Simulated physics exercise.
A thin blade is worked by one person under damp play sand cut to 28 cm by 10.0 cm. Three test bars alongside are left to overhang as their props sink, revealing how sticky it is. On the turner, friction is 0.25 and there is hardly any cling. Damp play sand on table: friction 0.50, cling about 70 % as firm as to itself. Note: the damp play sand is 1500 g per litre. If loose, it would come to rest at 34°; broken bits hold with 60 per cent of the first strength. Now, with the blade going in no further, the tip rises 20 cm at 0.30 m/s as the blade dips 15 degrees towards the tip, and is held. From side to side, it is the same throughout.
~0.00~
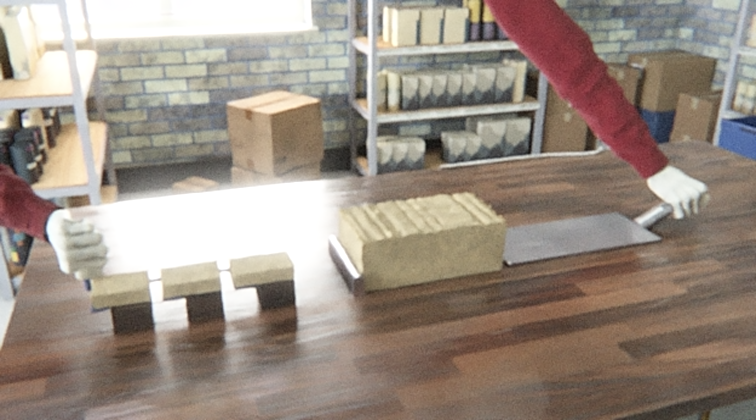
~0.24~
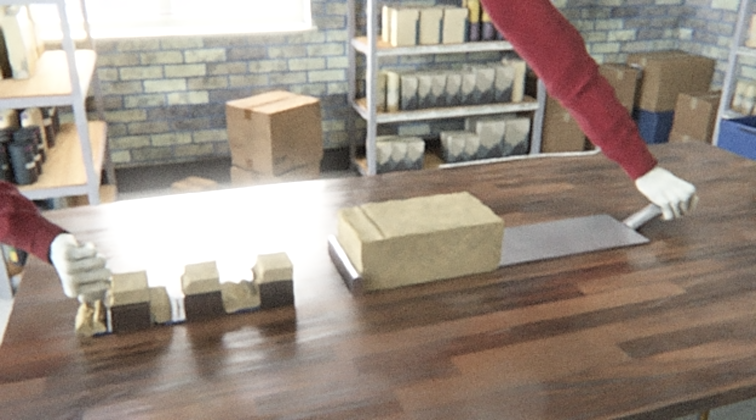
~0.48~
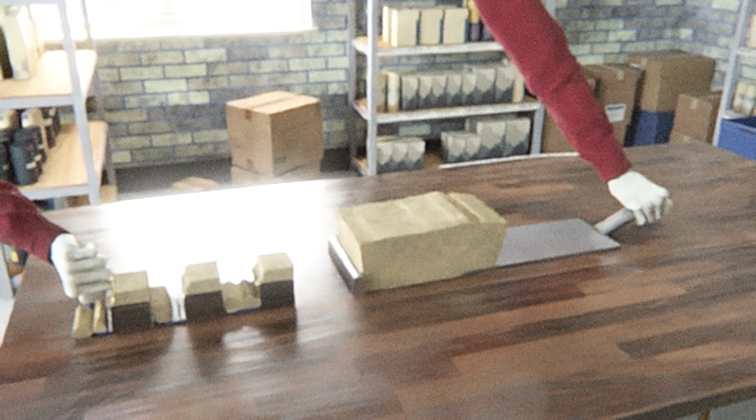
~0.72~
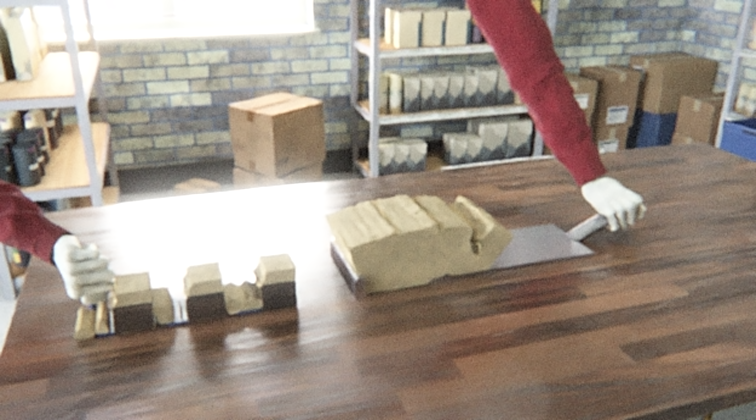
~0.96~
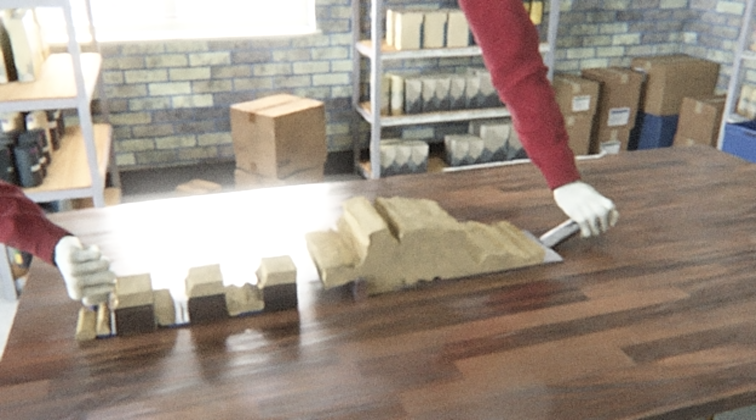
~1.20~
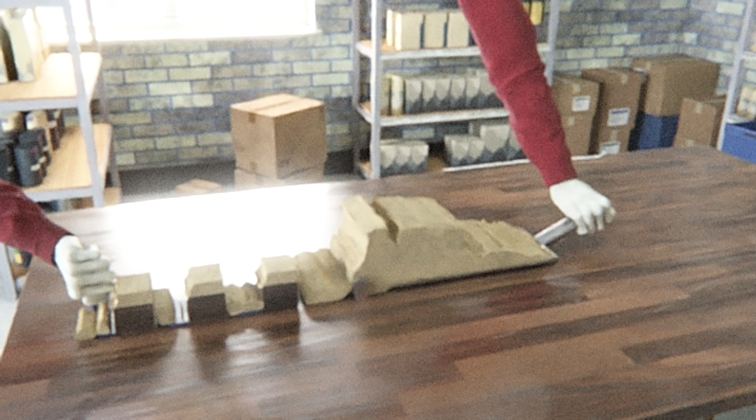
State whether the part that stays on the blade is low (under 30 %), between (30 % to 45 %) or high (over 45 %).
It is high.
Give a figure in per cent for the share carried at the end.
About 65 %.
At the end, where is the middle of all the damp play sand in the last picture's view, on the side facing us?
Near face, approx. (414, 191).
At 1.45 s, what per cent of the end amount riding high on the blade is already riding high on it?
Around 50 per cent.
By 1.45 s, the tip is 7.8 cm up.
By 1.74 s, the tip is 17 cm up.
By 2.04 s, the tip is 20 cm up and 66 % is riding high on the blade.
By 2.33 s, the tip is 20 cm up and 66 % is riding high on the blade.
By 2.43 s, at the end, the tip is 20 cm up and 66 % is riding high on the blade.
